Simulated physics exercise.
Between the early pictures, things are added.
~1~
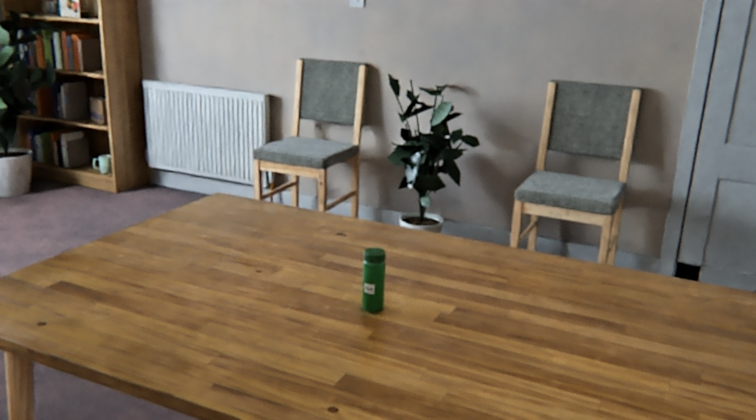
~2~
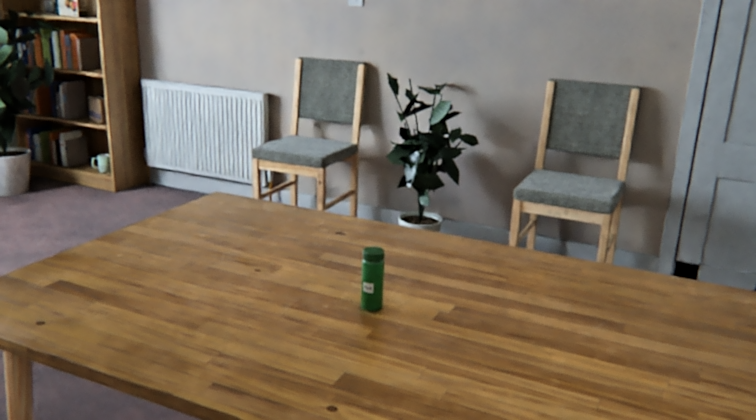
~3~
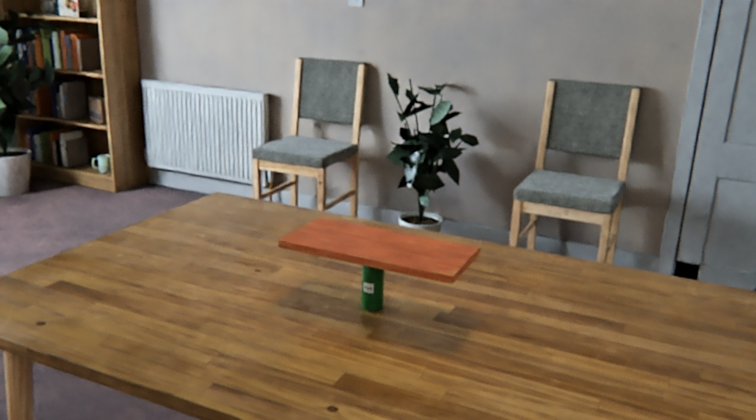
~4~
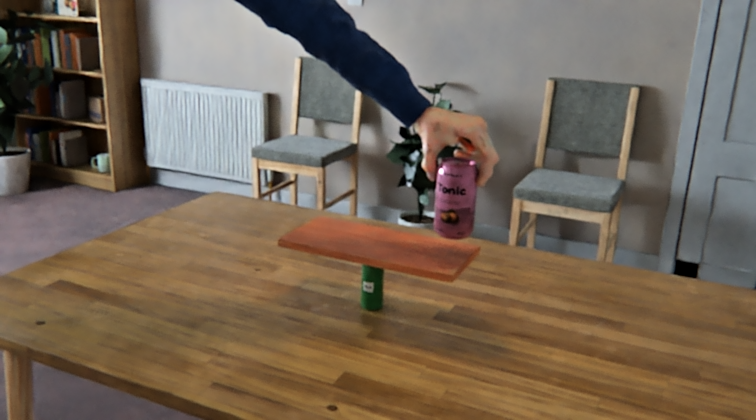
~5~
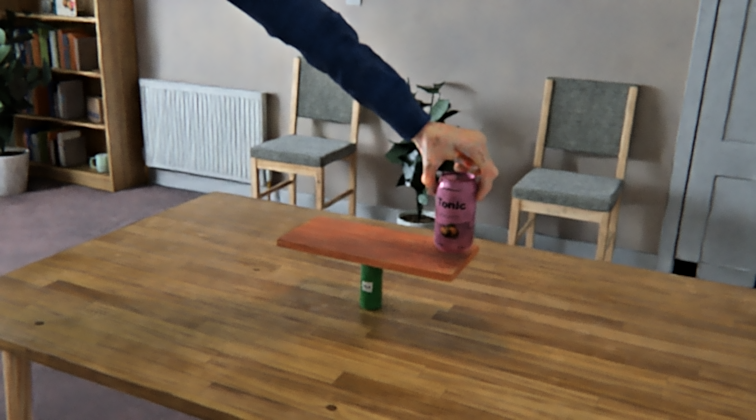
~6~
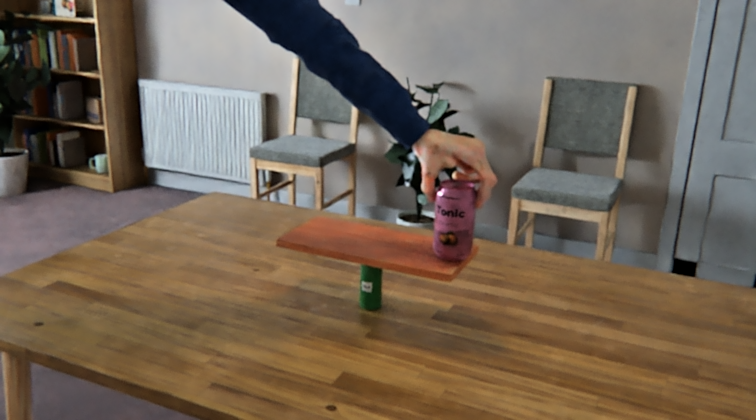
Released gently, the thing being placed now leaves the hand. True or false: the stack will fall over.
True.
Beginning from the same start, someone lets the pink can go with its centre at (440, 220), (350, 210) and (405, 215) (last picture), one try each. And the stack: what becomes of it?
The stack tumbles down in the first case, remains standing in the second, and tumbles down in the third.
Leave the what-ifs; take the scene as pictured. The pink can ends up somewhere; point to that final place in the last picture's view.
I'd point to roughly (517, 321).
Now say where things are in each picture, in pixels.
In the first frame, the last thing is not in view yet; green shaker (374, 279).
In the second frame, the last thing is not in view yet; green shaker (373, 278).
In the third frame, the last thing is not in view yet; green shaker (373, 279).
In the fourth frame, still above its spot; pink can (456, 199); green shaker (373, 278).
In the fifth frame, still above its spot; pink can (456, 213); green shaker (372, 277).
In the sixth frame, in place under the hand; pink can (455, 221); green shaker (371, 278).
Then, 0.40 s after the last picture, pink can now fallen; orange board tipped 45° from how it was.
Then, 0.50 s after the last picture, orange board tipped 42° from how it was.
At rest, fallen, pink can; moved from the start, orange board; green shaker in place. Seen from the same camera at the end, pink can near (517, 321). The stack gives way.
